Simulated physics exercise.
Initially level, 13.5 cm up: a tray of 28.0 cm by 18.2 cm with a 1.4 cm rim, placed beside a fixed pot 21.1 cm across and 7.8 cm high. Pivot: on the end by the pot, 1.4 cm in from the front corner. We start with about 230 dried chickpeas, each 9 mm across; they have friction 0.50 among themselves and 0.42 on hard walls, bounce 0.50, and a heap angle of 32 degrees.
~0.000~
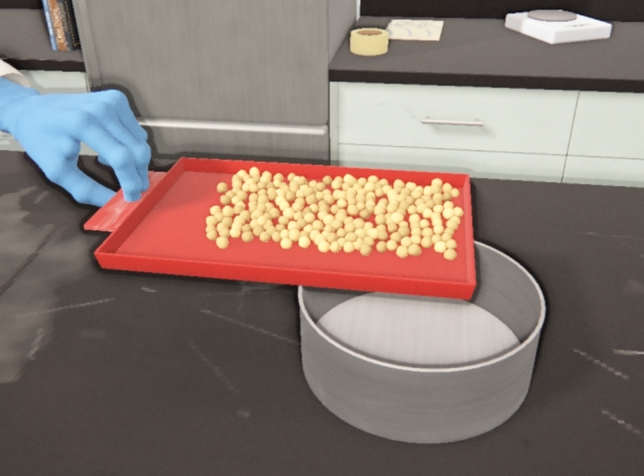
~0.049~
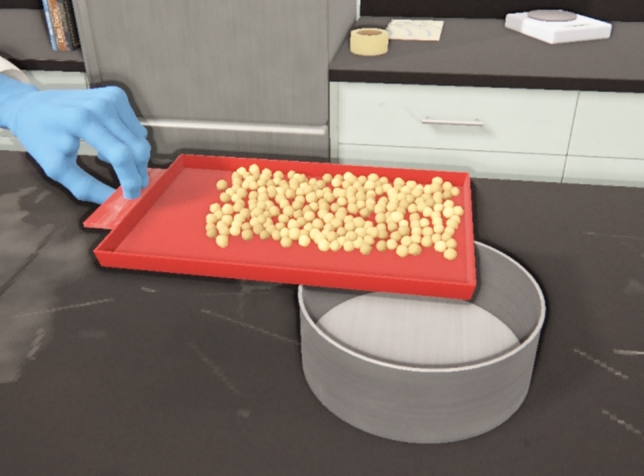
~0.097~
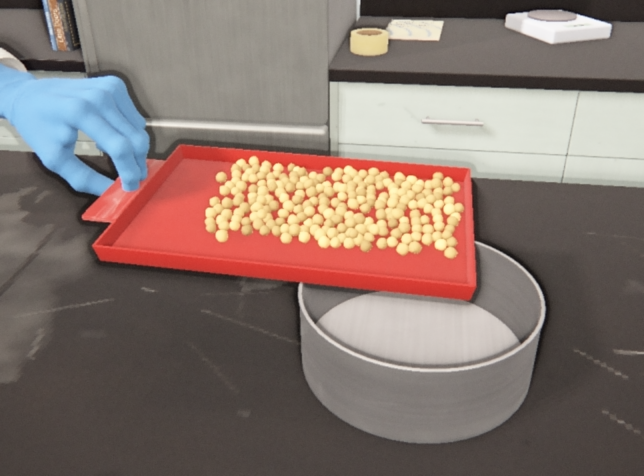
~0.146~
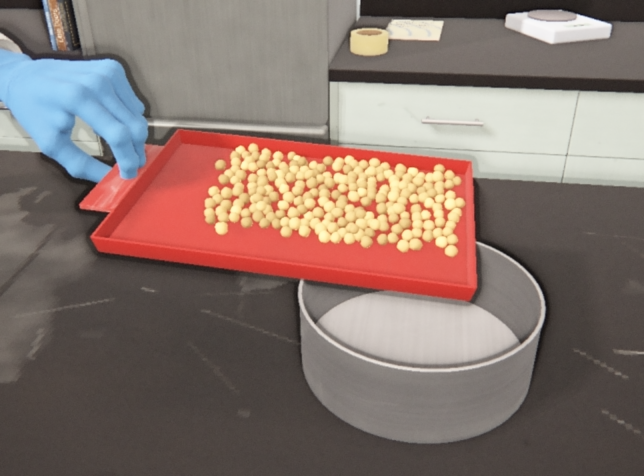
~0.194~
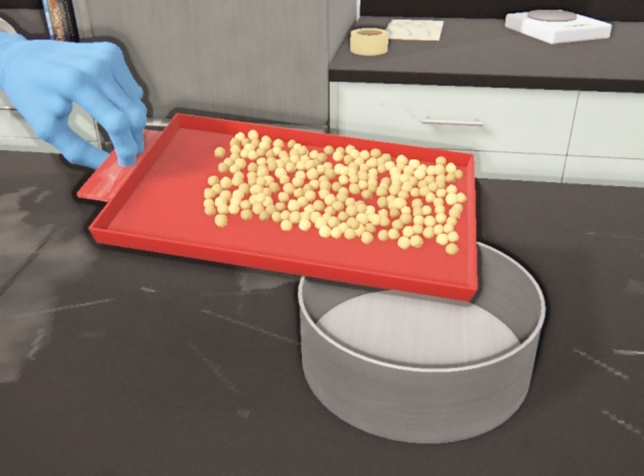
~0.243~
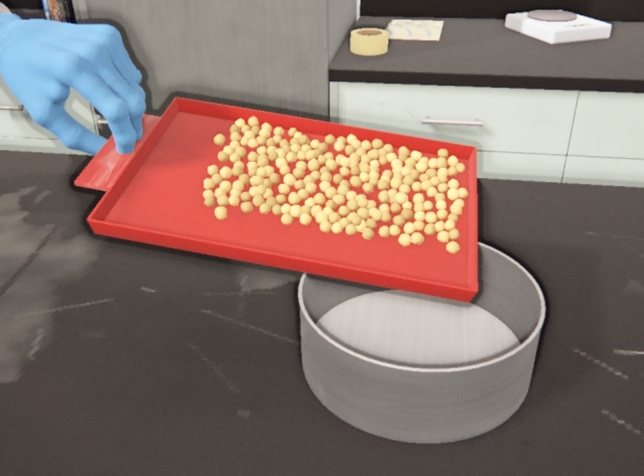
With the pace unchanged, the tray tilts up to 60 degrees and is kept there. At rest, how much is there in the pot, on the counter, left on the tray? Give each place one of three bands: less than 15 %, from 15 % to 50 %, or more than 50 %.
Pot - less than 15 %; counter - less than 15 %; tray - more than 50 %.
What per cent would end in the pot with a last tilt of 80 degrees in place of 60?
You'd end up with some 0 % in the pot.
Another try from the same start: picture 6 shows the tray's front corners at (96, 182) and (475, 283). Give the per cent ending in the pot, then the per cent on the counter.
In the pot: 0 per cent; on the counter: 0 per cent.
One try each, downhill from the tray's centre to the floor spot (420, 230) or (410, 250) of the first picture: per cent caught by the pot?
That would be close to 0 per cent and then close to 0 per cent.
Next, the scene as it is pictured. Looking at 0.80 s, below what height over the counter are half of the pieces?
Roughly 20 centimetres, more or less.
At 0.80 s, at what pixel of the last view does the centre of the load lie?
By then the middle of the load sits around (398, 192).
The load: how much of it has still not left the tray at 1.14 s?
Close to 95 in a hundred parts of the load.
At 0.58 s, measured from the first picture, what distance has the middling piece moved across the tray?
By then it sits near 6 cm from where it began.
Then, at 0.58 s, tilt 36 degrees; the tray holds 100 %, the pot 0 %.
After 0.80 s, tilt 51 degrees; the tray holds 100 %, the pot 0 %.
After 1.14 s, tilt 60 degrees; the tray holds 95 %, the pot 0 %.
By 1.7 s all is still; pot 0 %, counter 5 %, tray 95 %.
